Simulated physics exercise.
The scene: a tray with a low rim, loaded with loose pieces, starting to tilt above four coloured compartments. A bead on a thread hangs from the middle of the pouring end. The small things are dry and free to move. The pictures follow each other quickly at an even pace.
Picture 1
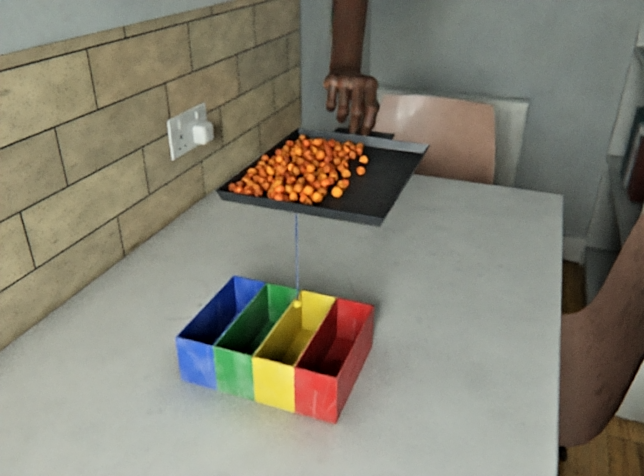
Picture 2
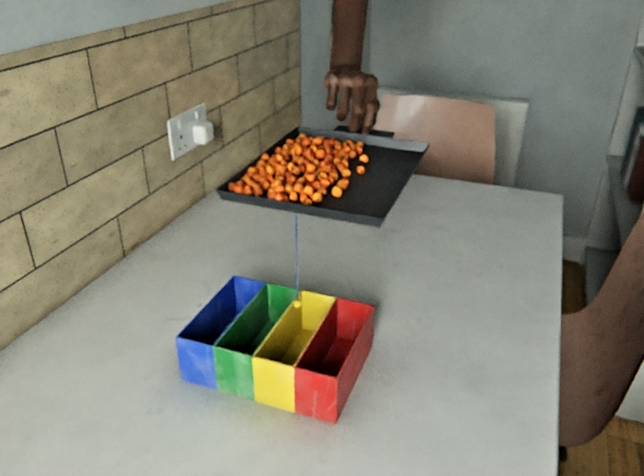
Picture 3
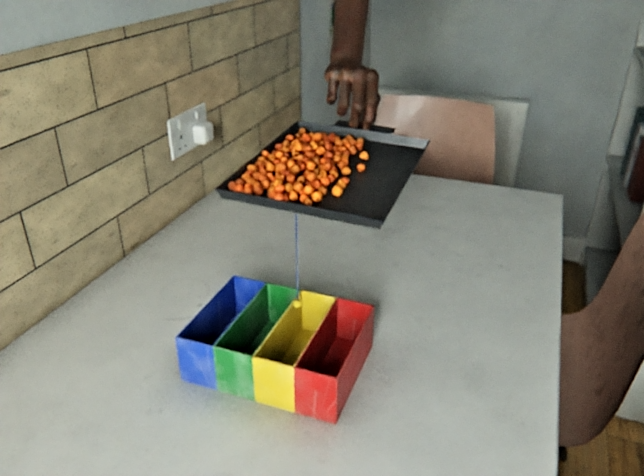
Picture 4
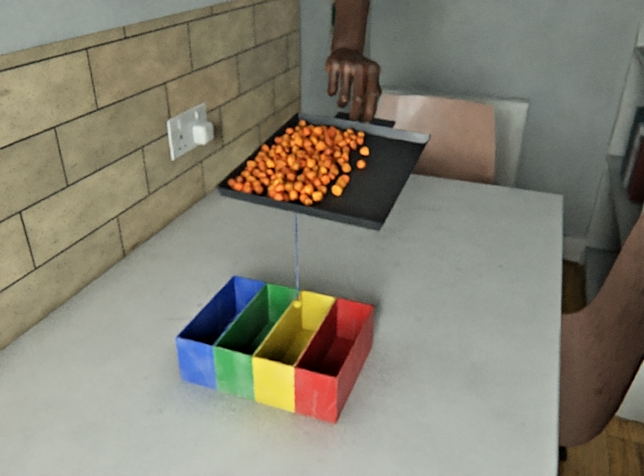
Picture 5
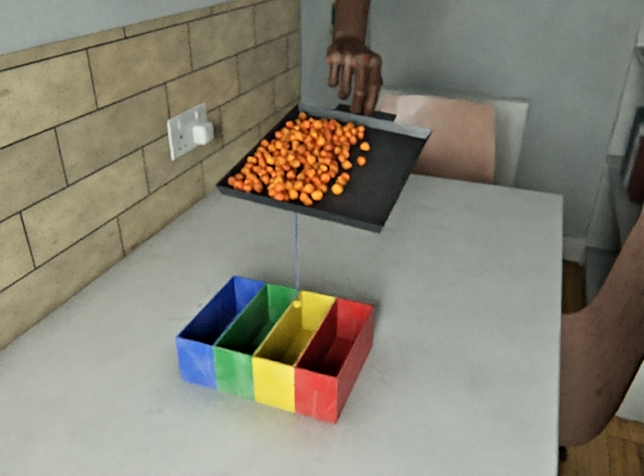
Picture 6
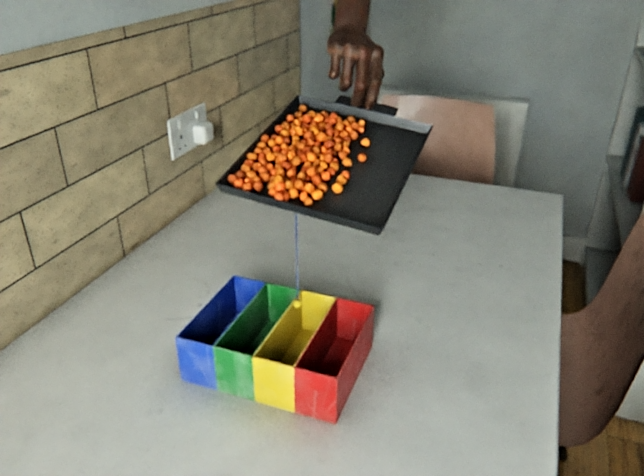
A hand gradually tilts a dark tray of orange coated peanuts above four coloured compartments.
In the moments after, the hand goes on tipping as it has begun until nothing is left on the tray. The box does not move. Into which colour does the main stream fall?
The red one ends fullest.
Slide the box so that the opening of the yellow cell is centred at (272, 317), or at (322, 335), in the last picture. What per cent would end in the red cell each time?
Roughly 10 per cent, and 50 per cent.
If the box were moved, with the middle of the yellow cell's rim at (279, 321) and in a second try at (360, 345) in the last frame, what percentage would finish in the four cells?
The first gives 20 %, the second 90 %.
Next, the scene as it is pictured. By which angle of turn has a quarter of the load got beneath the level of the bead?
Roughly 70°.
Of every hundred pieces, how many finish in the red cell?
Roughly 30 in a hundred.
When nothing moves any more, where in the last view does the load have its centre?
Roughly at (376, 389).
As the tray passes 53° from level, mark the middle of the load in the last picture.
Near (338, 186).
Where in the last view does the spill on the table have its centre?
At about (406, 398).
Soon, tray tipped steeply; most on the tray; a stray few in the red cell; a stray few in the yellow cell; a stray few in the green cell; a small part falling or outside the box.
A while on, tray tipped right over; a small part on the tray; about a quarter in the red cell; a small part in the yellow cell; a stray few in the green cell; about two thirds falling or outside the box.
Towards the end, tray tipped past a quarter turn; about a third in the red cell; a small part in the yellow cell; a stray few in the green cell; about two thirds falling or outside the box.
Finally, tray tipped past a quarter turn; about a third in the red cell; a small part in the yellow cell; a stray few in the green cell; none in the blue cell; about two thirds outside the box.
